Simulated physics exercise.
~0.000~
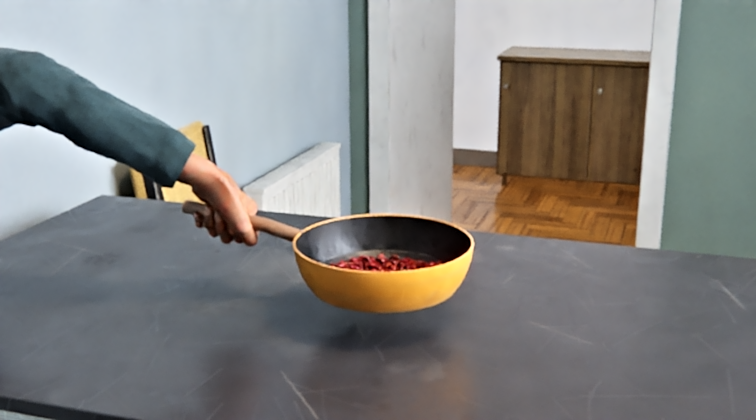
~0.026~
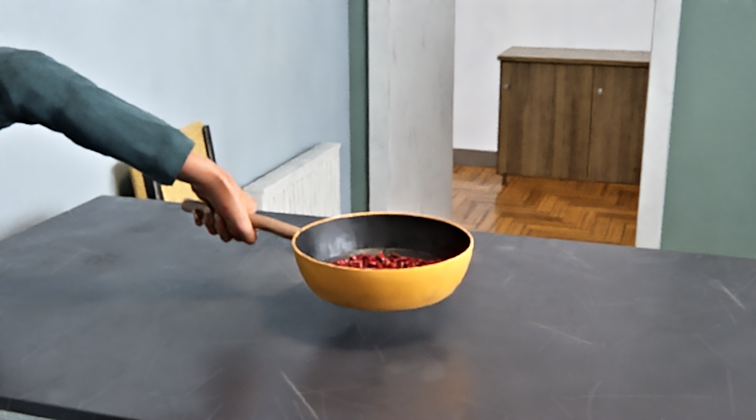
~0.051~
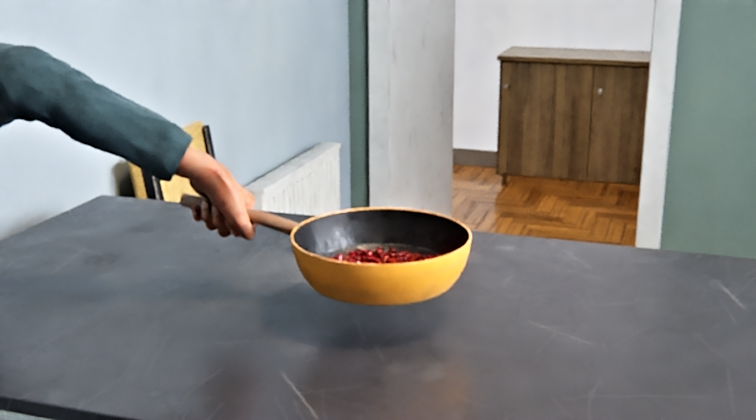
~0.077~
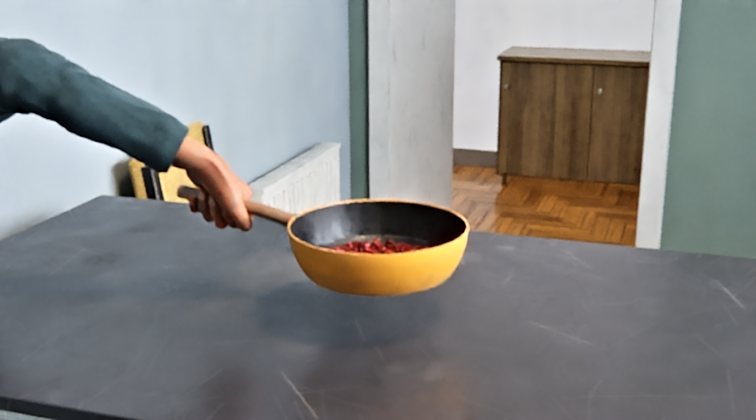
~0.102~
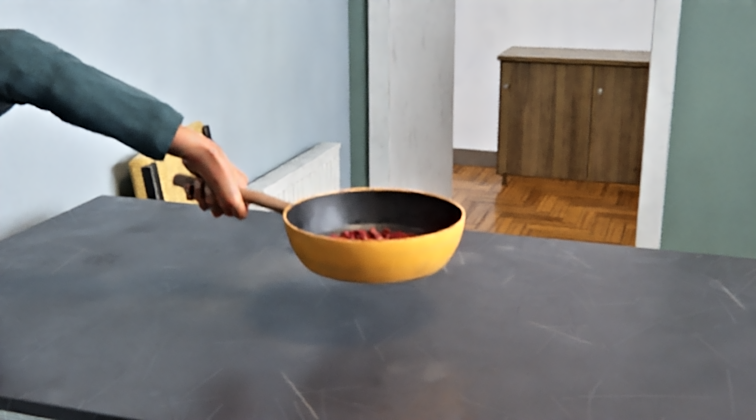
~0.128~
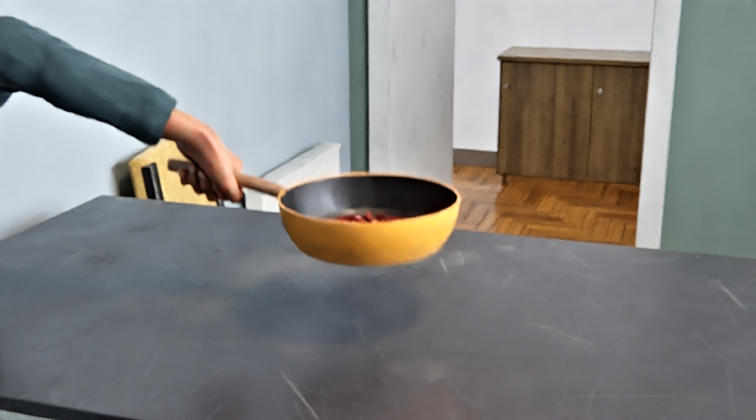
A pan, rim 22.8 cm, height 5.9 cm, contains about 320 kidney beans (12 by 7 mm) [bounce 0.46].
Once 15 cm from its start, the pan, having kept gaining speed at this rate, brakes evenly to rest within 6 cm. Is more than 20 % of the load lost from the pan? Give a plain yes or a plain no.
A plain no.
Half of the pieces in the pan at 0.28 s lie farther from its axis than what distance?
It comes to around 6.0 cm.
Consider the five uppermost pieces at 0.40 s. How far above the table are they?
Estimate: Near 31 cm.
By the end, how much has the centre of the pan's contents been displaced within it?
Shift: Approx. 6.0 cm.
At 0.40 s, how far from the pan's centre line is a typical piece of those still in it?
8.0 cm or so.
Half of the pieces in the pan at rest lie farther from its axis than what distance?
Some 7.5 cm.
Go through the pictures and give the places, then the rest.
In the first picture, pan at (383, 279); tilt 0 degrees; moved 0.0 cm; top of the load at (393, 259).
In the second picture, pan at (383, 277); tilt 0 degrees; moved 0.3 cm; top of the load at (393, 257).
In the third picture, pan at (381, 272); tilt 0 degrees; moved 1.0 cm; top of the load at (391, 252).
In the fourth picture, pan at (378, 262); tilt 0 degrees; moved 2.2 cm; top of the load at (389, 244).
In the fifth picture, pan at (374, 249); tilt 0 degrees; moved 3.9 cm; top of the load at (385, 233).
In the sixth picture, pan at (369, 231); tilt 0 degrees; moved 6.1 cm; top of the load at (380, 218). Its speed is now 0.96 m/s.
Then, at 0.28 s, pan 100 %; middle of the pieces not yet landed near (321, 107).
Then, at 0.40 s, pan 100 %; middle of the pieces not yet landed near (289, 101).
After 0.52 s, pan 100 %; middle of the pieces not yet landed near (290, 118).
After 0.63 s, pan 100 %; middle of the pieces not yet landed near (291, 119).
By 1.0 s all is still; pan 100 %.
